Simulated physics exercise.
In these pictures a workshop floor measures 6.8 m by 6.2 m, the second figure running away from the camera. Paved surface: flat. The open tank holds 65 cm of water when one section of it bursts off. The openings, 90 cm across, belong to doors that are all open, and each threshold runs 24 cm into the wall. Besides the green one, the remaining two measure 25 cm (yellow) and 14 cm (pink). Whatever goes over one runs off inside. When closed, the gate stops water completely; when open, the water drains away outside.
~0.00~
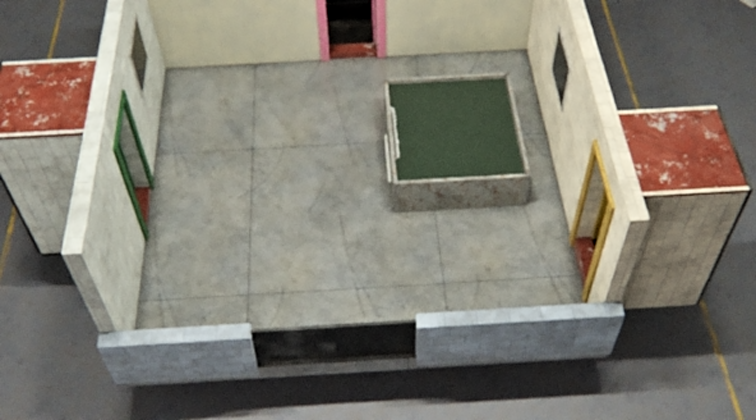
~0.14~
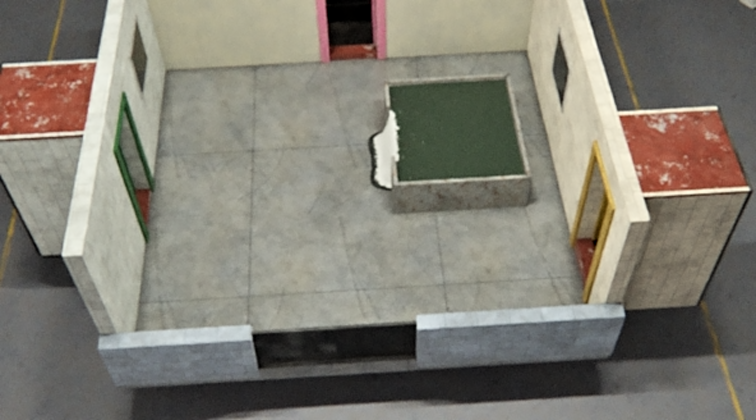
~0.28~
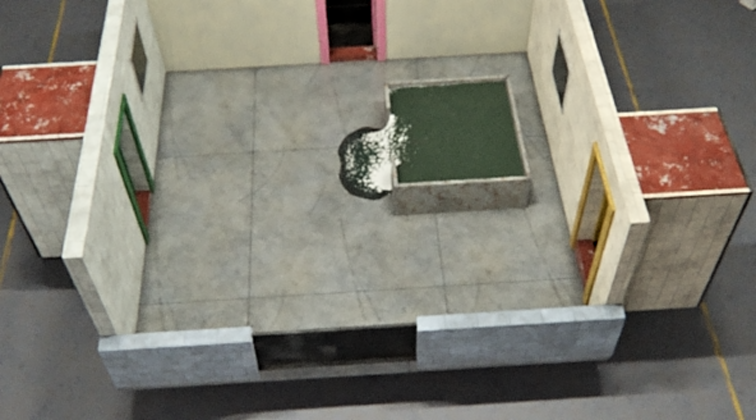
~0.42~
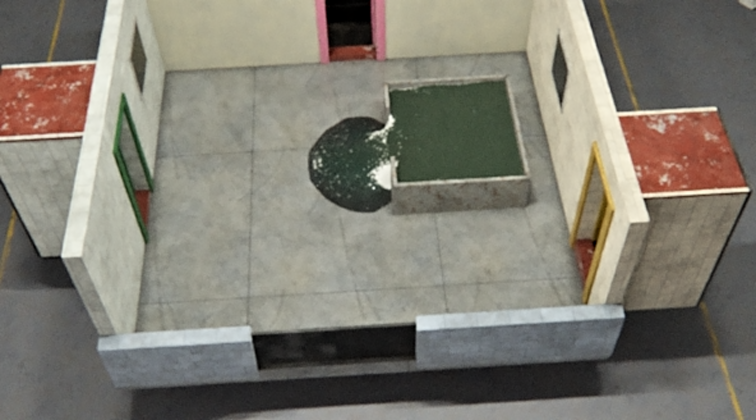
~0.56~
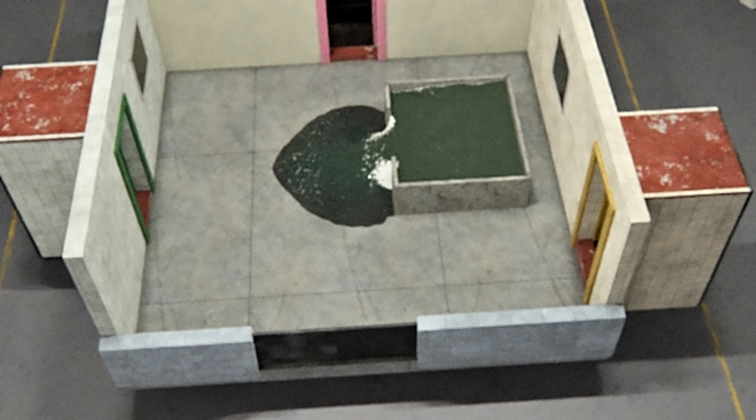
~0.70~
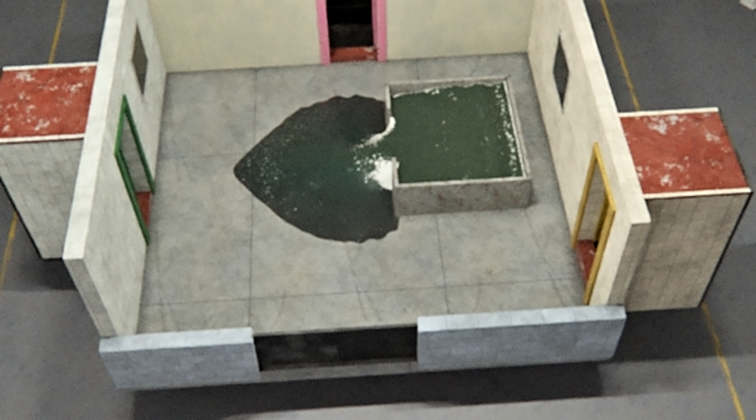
At the start, a raised tank of dark green water sits still on the grey floor of a roofless, walled room. The tank's left side breaks open and white, foaming water bursts through the gap. A dark pool spreads leftward across the floor, widening into a pointed shape while the tank's surface grows ruffled.
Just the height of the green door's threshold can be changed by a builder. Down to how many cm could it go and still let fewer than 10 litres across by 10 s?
I would say down to about 19 cm.
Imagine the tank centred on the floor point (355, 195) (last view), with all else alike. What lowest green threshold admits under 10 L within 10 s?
Close to 32 cm would do it.
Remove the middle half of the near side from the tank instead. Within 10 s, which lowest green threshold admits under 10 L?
Estimate: Near 7.0 cm.
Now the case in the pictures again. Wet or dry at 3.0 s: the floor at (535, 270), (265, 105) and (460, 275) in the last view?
Point 1: Bone dry; point 2: Awash; point 3: Bone dry.
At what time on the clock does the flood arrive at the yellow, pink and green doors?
It arrives at the yellow door at 7.5 s, the pink door at 2.4 s and the green door at 1.3 s.
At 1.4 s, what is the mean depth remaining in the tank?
I'd put it at some 46 centimetres on average.
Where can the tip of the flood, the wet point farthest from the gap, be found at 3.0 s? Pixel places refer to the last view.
At about (134, 365).
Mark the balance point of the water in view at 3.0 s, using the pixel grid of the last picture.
Centre of mass: About (341, 167) px.
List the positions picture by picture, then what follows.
The open tank at (454, 129) is whole and still, 65 cm deep; the green door at (135, 171) is dry, in the first frame.
The front is at (378, 183), 0.3 m from the gap at (393, 149); 0.3 m2 of floor is wet, 65 cm left at the back, in the second frame.
The gap is at (393, 153), the front 0.8 m out at (346, 181); the back of the open tank holds 65 cm, in the third frame.
The front is at (313, 166), 1.4 m from the gap at (392, 153); 2.0 m2 of floor is wet, 65 cm left at the back, in the fourth frame.
The front is at (279, 172), 2.0 m from the gap at (393, 152); 3.5 m2 of floor is wet, 64 cm left at the back, in the fifth frame.
The front is at (240, 172), 2.6 m from the gap at (393, 153); 5.2 m2 of floor is wet, 57 cm left at the back; 1.7 m in a straight line remain to the green door at (136, 176), in the sixth frame.
After 1.4 s water covers 35 % of the floor, deepest (40 cm) near (388, 163); 9 cm at the green door, 0 litres in over its 9 cm threshold.
After 3.0 s water covers 50 % of the floor, deepest (30 cm) near (166, 81); 20 cm at the green door, 86 litres in over its 9 cm threshold.
After 10.0 s water covers 100 % of the floor, deepest (12 cm) near (571, 266); 9 cm at the green door, 172 litres in over its 9 cm threshold.
At the green door as built, the water arrived by 1.3 s and peaked near 23 cm at 2.4 s.
Run again over the same 10 s with other heights there, 32 litres in over 16 cm, 2 litres over 22 cm. The limit of 10 litres is kept from about 19 cm up.
